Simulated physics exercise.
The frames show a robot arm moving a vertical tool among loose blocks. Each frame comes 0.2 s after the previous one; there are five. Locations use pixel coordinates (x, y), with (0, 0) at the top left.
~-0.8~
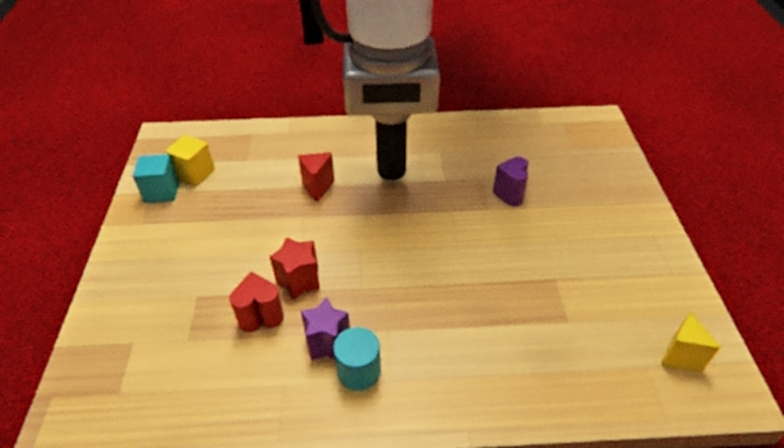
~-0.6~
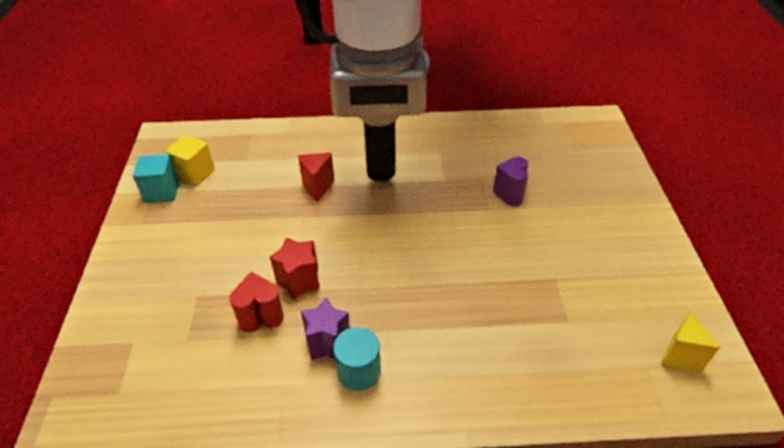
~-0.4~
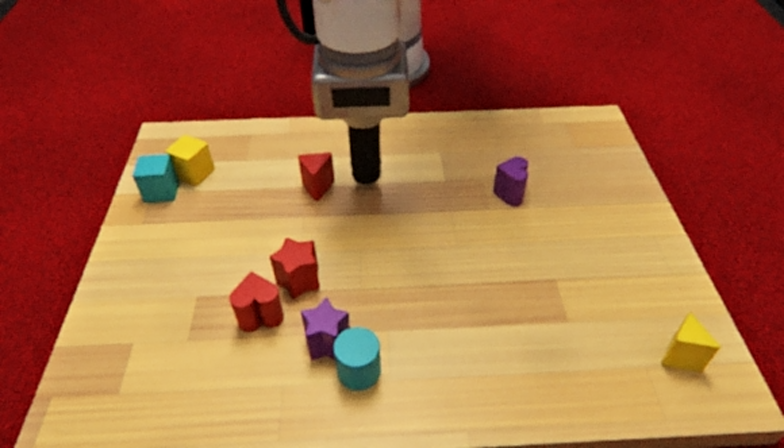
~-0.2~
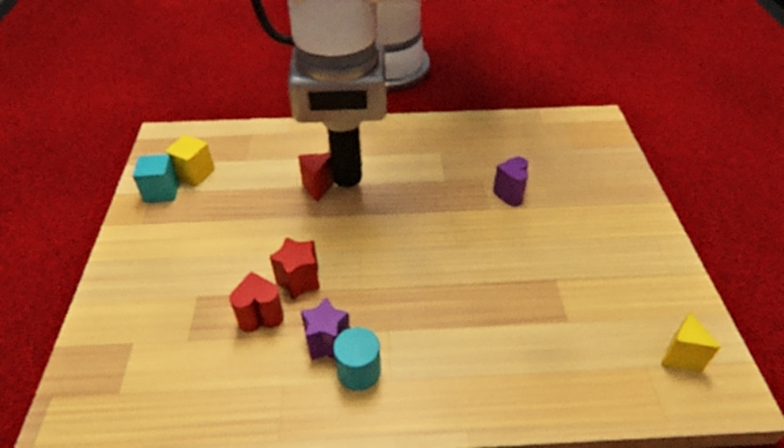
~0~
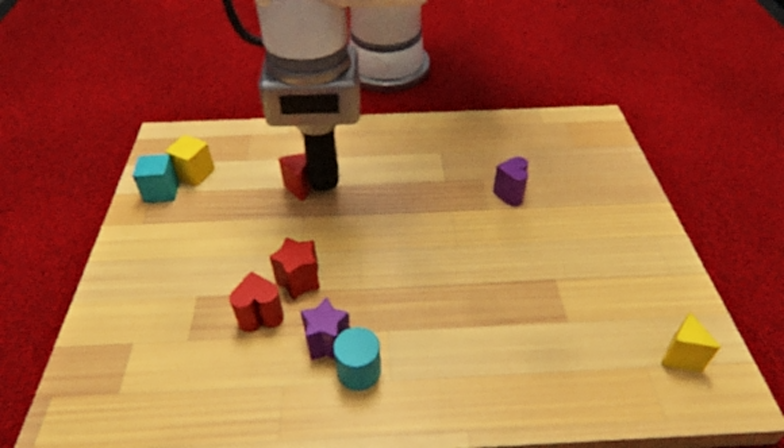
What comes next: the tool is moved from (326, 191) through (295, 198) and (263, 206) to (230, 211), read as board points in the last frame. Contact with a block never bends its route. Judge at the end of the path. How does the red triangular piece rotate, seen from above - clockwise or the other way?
Answer: With the clock.
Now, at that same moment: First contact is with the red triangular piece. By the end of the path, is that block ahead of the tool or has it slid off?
It is off to the side or behind.
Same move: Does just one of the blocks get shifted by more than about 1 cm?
That would be a yes.
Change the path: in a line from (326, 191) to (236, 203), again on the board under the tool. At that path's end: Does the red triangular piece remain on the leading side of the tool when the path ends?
Going by the path, no.
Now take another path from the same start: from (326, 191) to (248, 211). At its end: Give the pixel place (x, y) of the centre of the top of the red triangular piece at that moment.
Answer: (260, 161).
What follows on the original path. One third of the way, tool (293, 190); red triangular piece (269, 162), turned 20° clockwise.
Two thirds of the way, tool (259, 198); red triangular piece (256, 161), turned 50° clockwise.
At the end, tool (227, 203); yellow square in place; red triangular piece (256, 161), turned 55° clockwise.
